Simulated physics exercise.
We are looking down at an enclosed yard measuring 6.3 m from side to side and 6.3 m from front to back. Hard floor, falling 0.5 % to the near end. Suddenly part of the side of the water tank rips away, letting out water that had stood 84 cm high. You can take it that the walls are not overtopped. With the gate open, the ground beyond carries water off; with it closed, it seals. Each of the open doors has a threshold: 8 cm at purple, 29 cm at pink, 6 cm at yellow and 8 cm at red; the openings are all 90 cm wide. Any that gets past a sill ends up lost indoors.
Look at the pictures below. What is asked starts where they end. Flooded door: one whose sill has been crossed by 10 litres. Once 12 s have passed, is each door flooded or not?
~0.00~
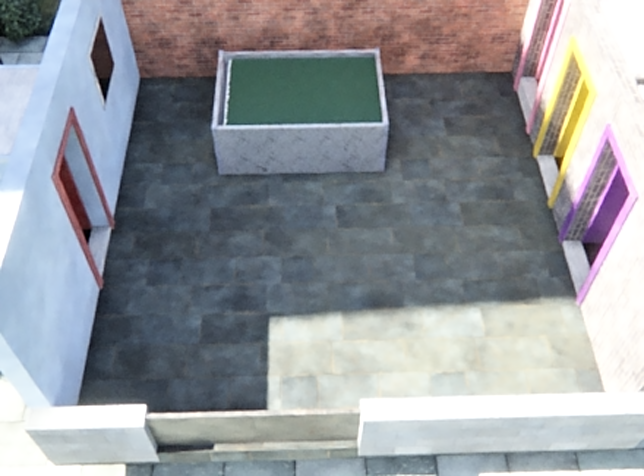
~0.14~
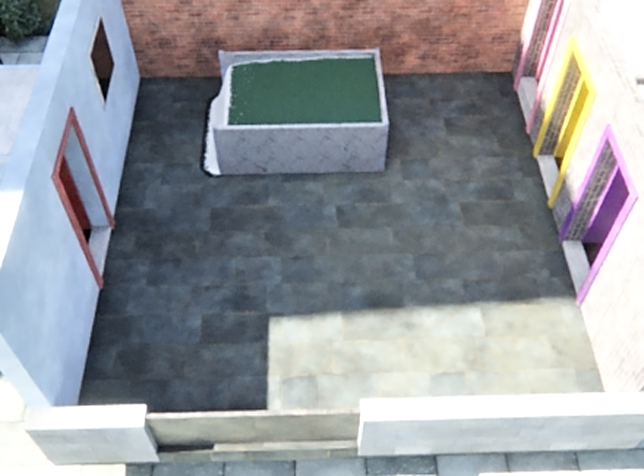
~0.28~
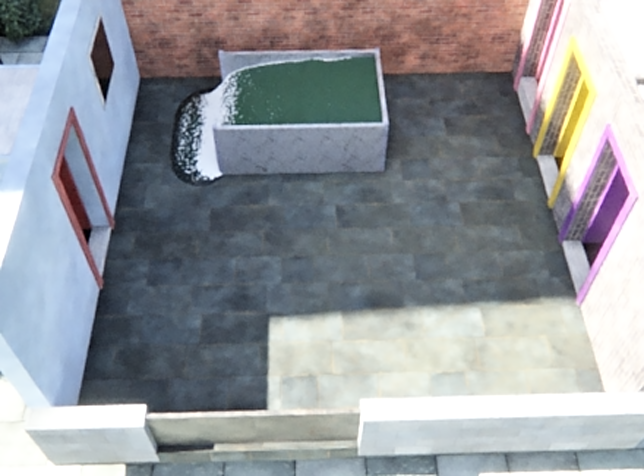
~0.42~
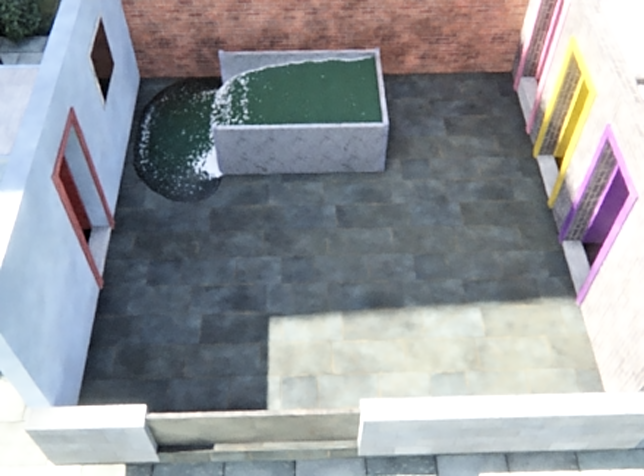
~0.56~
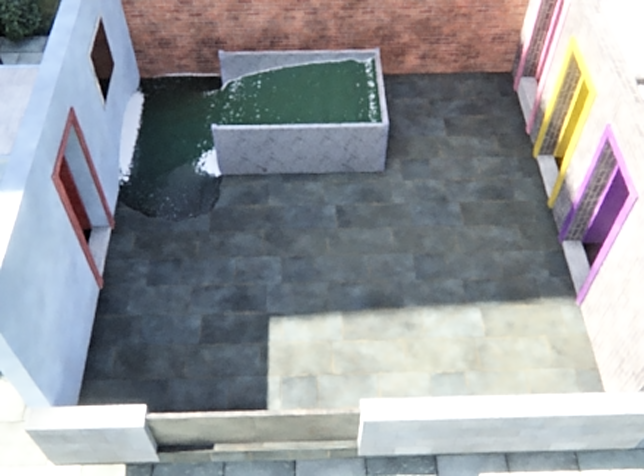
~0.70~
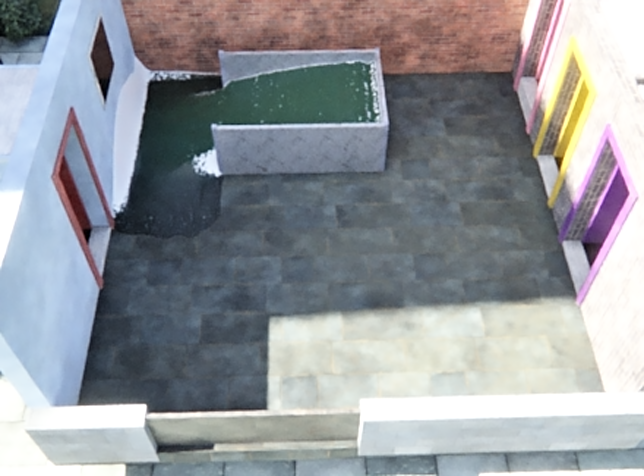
At the end, at the purple door the amount will climb above the limit. At the pink door the amount will stay short of the limit. At the yellow door the amount will climb above the limit. At the red door the amount will climb above the limit.
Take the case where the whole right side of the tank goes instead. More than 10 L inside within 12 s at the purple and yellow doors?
Outcome at purple: Exceeded; outcome at yellow: Exceeded.
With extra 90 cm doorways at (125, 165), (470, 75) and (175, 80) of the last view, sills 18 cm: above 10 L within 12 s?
So, in the order given, it's beyond the mark, then shy of the mark, then beyond the mark.
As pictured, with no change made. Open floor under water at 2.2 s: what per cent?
Covered: Roughly 30 %.
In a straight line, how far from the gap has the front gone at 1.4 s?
4.0 m.
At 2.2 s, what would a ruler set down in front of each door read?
Depths: Purple door 0 cm, pink door 0 cm, yellow door 0 cm, red door 15 cm.
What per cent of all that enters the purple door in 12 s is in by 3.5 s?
About 0 per cent.
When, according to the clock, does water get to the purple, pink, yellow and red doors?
The front reaches purple at 4.5 s, pink at 3.2 s, yellow at 3.8 s, red at 0.9 s.
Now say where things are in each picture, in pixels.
In the first frame, the water tank at (300, 91) is whole and still, 84 cm deep.
In the second frame, water pours out at (225, 121) and has run 0.8 m, to a hidden place; typically 10 cm deep outside, 84 cm at the water tank's back.
In the third frame, water pours out at (225, 122) and has run 1.1 m, to (204, 92); typically 13 cm deep outside, 84 cm at the water tank's back.
In the fourth frame, water pours out at (225, 124) and has run 1.5 m, to (143, 173); typically 11 cm deep outside, 84 cm at the water tank's back.
In the fifth frame, water pours out at (225, 125) and has run 1.9 m, to (139, 86); typically 11 cm deep outside, 76 cm at the water tank's back.
In the sixth frame, the front is at (113, 223), 2.3 m from the gap at (225, 125); 4.5 m2 of floor is under water; 71 cm left at the back of the water tank.
After 1.4 s water covers 15 % of the floor and is deepest (63 cm) near (140, 84); purple door not reached, pink door not reached, yellow door not reached, red door 14 cm at the sill, 1 L in.
After 2.2 s water covers 30 % of the floor and is deepest (52 cm) near (140, 84); purple door not reached, pink door not reached, yellow door not reached, red door 15 cm at the sill, 14 L in.
After 3.5 s water covers 55 % of the floor and is deepest (34 cm) near (504, 78); purple door not reached, pink door 24 cm at the sill, 0 L in, yellow door not reached, red door 12 cm at the sill, 34 L in.
After 7.0 s water covers 85 % of the floor and is deepest (23 cm) near (524, 423); purple door 12 cm at the sill, 18 L in, pink door 8 cm at the sill, 1 L in, yellow door 4 cm at the sill, 1 L in, red door 6 cm at the sill, 43 L in.
After 12.0 s water covers 95 % of the floor and is deepest (15 cm) near (73, 435); purple door 8 cm at the sill, 35 L in, pink door 9 cm at the sill, 1 L in, yellow door 8 cm at the sill, 33 L in, red door 10 cm at the sill, 46 L in.
